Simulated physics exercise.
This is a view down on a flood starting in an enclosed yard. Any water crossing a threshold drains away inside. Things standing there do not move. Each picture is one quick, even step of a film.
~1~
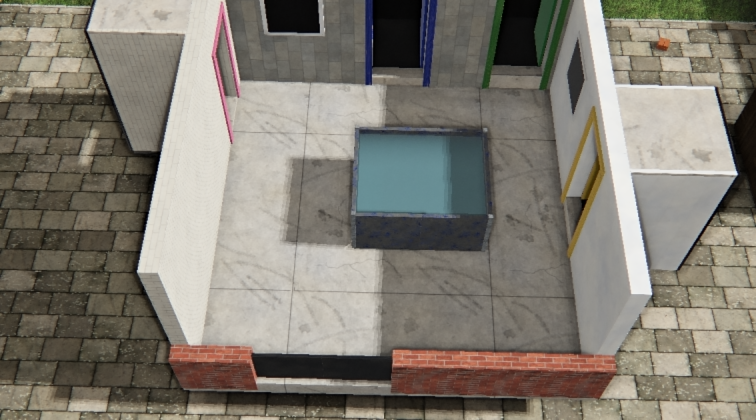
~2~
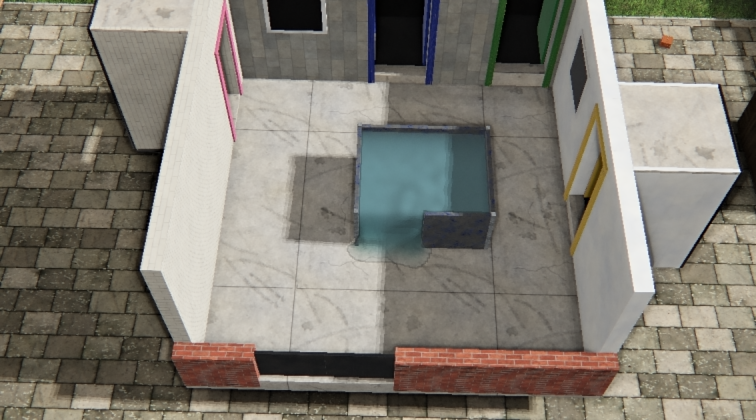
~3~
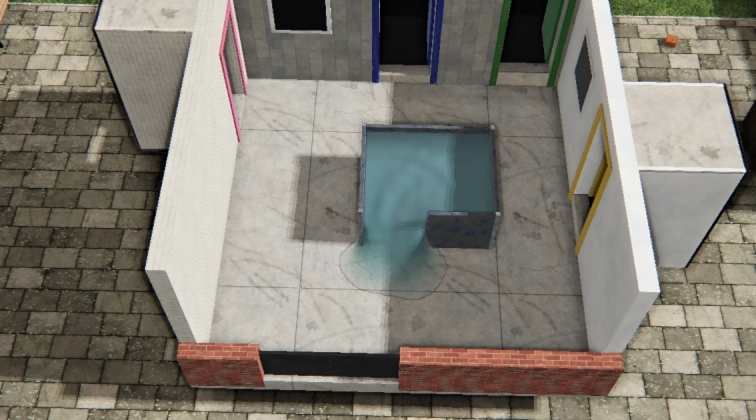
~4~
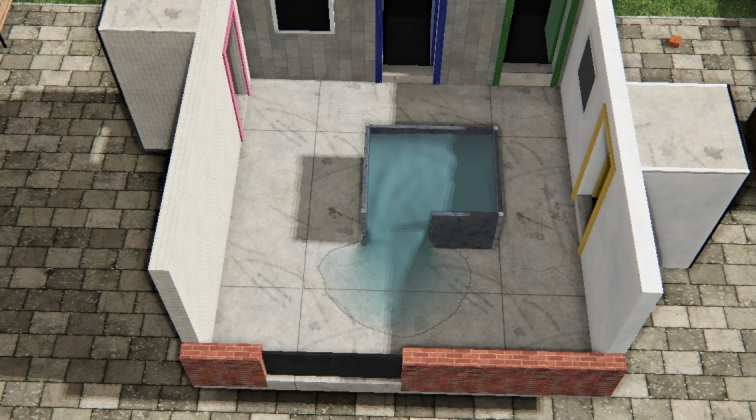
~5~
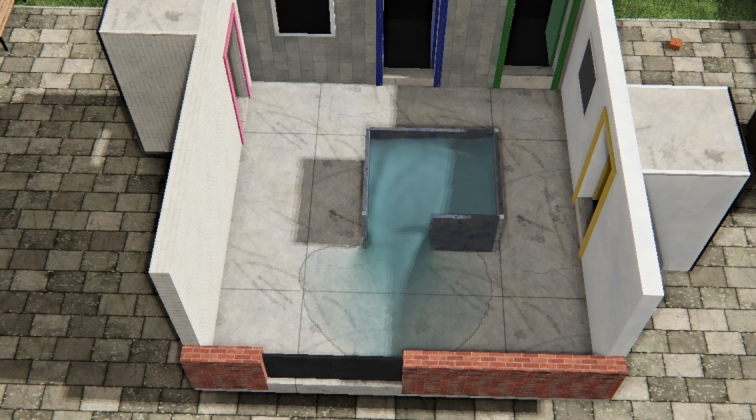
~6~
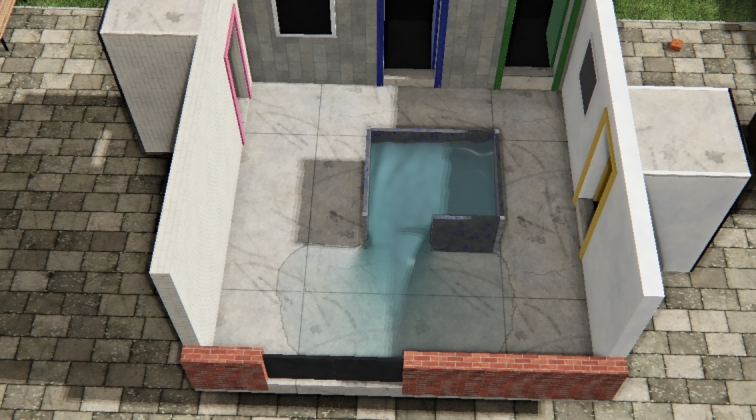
Water sits still in a square tank inside a walled yard, then pours through a gap at the left of the tank's front wall and spreads in a widening, rounded sheet across the pale floor toward the viewer.
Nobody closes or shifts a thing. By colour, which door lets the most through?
Pink is the one.
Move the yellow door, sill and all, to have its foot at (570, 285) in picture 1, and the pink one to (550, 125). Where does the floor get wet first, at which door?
It's the yellow door.
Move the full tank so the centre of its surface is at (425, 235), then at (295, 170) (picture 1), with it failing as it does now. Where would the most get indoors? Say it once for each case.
Case 1: The one in pink; case 2: The pink-painted one.
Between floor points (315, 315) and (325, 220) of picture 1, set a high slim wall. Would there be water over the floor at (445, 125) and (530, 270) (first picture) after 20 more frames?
First spot unflooded, second spot soaking.
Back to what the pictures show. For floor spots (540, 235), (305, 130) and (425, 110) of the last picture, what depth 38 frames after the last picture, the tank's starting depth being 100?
First spot 8 %, second 4 %, third 10 %.
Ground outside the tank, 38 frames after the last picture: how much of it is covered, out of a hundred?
About 95 per cent.
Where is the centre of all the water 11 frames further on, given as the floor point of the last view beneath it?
Close to (398, 272), I reckon.
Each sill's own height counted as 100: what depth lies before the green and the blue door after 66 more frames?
Near 50 per cent and 70 per cent, respectively.
A moment on, water covers 30 % of the floor; yellow door not reached, blue door not reached, green door not reached, pink door not reached.
Next, water covers 35 % of the floor; yellow door not reached, blue door not reached, green door not reached, pink door not reached.
Then, water covers 80 % of the floor; yellow door wet at the sill, nothing in, blue door not reached, green door not reached, pink door wet at the sill, nothing in.
Later, water covers 95 % of the floor; yellow door wet at the sill, nothing in, blue door wet at the sill, nothing in, green door wet at the sill, nothing in, pink door a trickle in.
In the end, water covers 95 % of the floor; yellow door wet at the sill, nothing in, blue door wet at the sill, nothing in, green door wet at the sill, nothing in, pink door a lot in; the pink door has let in the most.
